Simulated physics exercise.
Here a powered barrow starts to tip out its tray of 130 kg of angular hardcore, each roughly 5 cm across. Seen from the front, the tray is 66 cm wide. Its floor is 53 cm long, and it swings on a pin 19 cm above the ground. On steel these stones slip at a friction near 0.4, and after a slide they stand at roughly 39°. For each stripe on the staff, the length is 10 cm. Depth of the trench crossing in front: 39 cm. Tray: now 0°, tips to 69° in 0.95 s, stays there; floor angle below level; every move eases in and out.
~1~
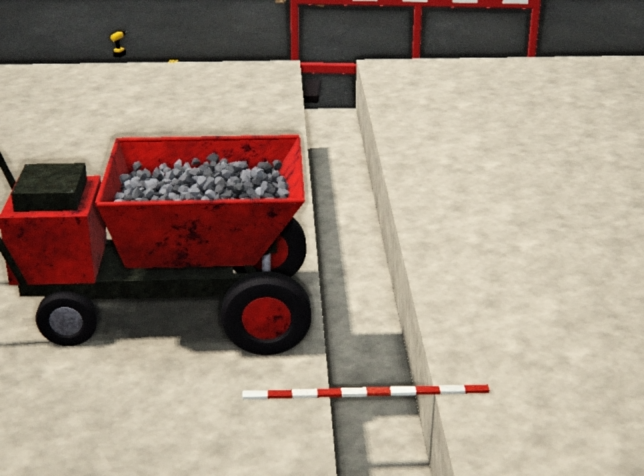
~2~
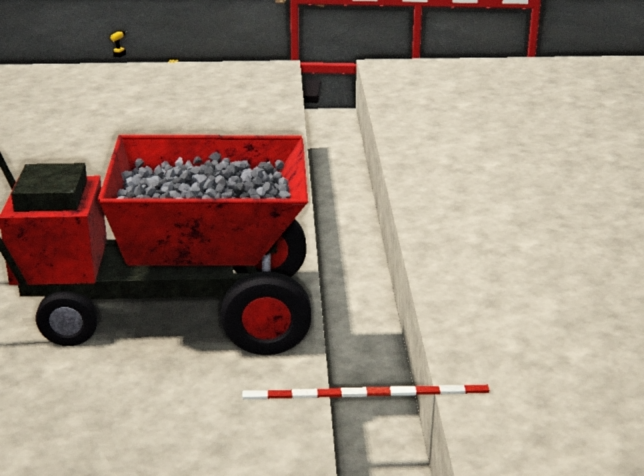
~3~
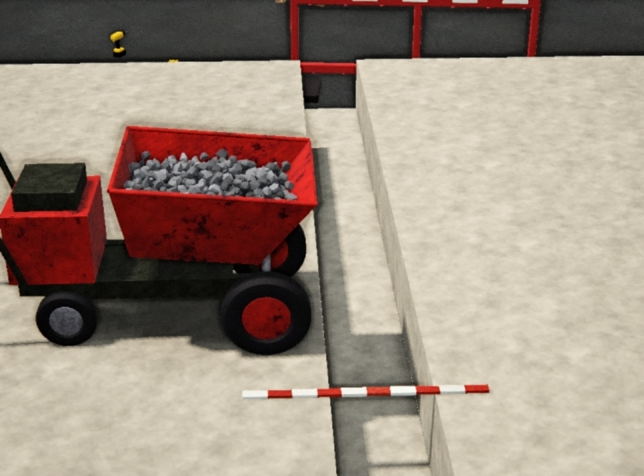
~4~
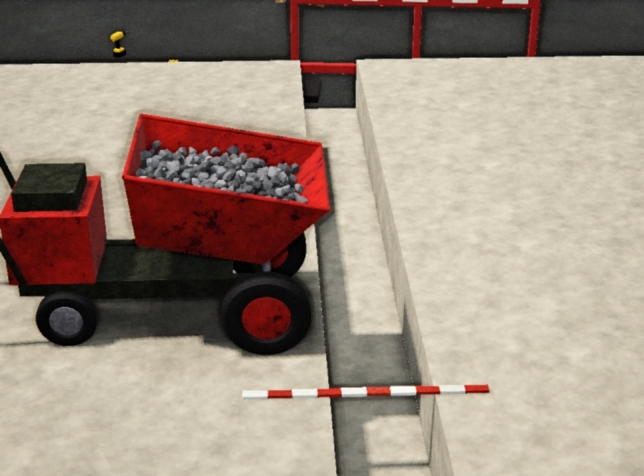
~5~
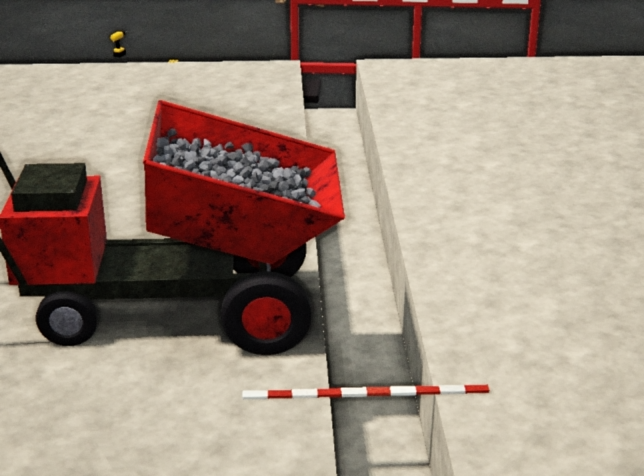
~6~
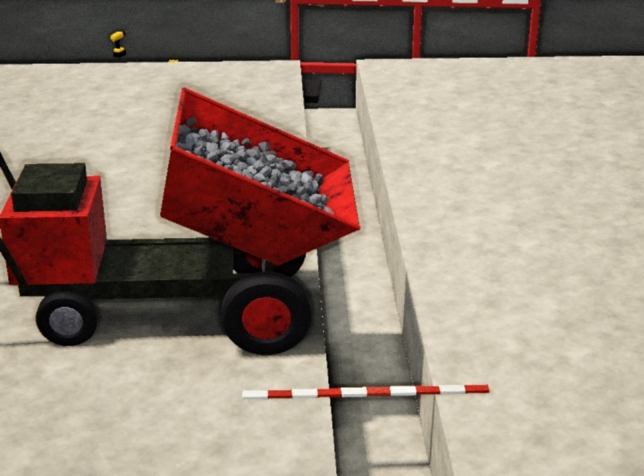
Beside a narrow trench, a red powered barrow steadily tilts its stone-filled tray toward the right.
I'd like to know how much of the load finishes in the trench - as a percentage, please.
Somewhere near 27 per cent of it finishes in the trench.
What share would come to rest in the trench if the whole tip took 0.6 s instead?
That would give about 20 percent.
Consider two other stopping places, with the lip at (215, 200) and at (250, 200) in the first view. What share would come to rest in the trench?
Roughly 60 percent for the first, and 55 percent for the second.
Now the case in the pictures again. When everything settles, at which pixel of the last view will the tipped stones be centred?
(428, 310).
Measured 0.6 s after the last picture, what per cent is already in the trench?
About 5 per cent by then.
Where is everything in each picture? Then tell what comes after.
In the first frame, lip at (304, 201), floor tilted 0°, highest stones at (228, 175).
In the second frame, the tray is at 1°, its lip at (307, 202); the top of the load is at (213, 174).
In the third frame, lip at (316, 204), floor tilted 5°, highest stones at (163, 171).
In the fourth frame, lip at (329, 209), floor tilted 11°, highest stones at (163, 161).
In the fifth frame, the tray is at 18°, its lip at (344, 217); the top of the load is at (177, 149).
In the sixth frame, lip at (360, 228), floor tilted 26°, highest stones at (193, 135).
Then, 0.3 s after the last picture the floor is at 58°, 100 % in the tray; the foremost stones are at (378, 246).
Then, 0.6 s after the last picture the floor is at 69°, 86 % in the tray, 3 % in the trench, 11 % past the trench; the foremost stones are at (465, 311).
Then, 1.0 s after the last picture the floor is at 69°, 60 % in the tray, 8 % in the trench, 32 % past the trench; the foremost stones are at (554, 313).
Then, 2.9 s after the last picture the floor is at 69°, 40 % in the tray, 27 % in the trench, 33 % past the trench; the foremost stones are at (583, 309).
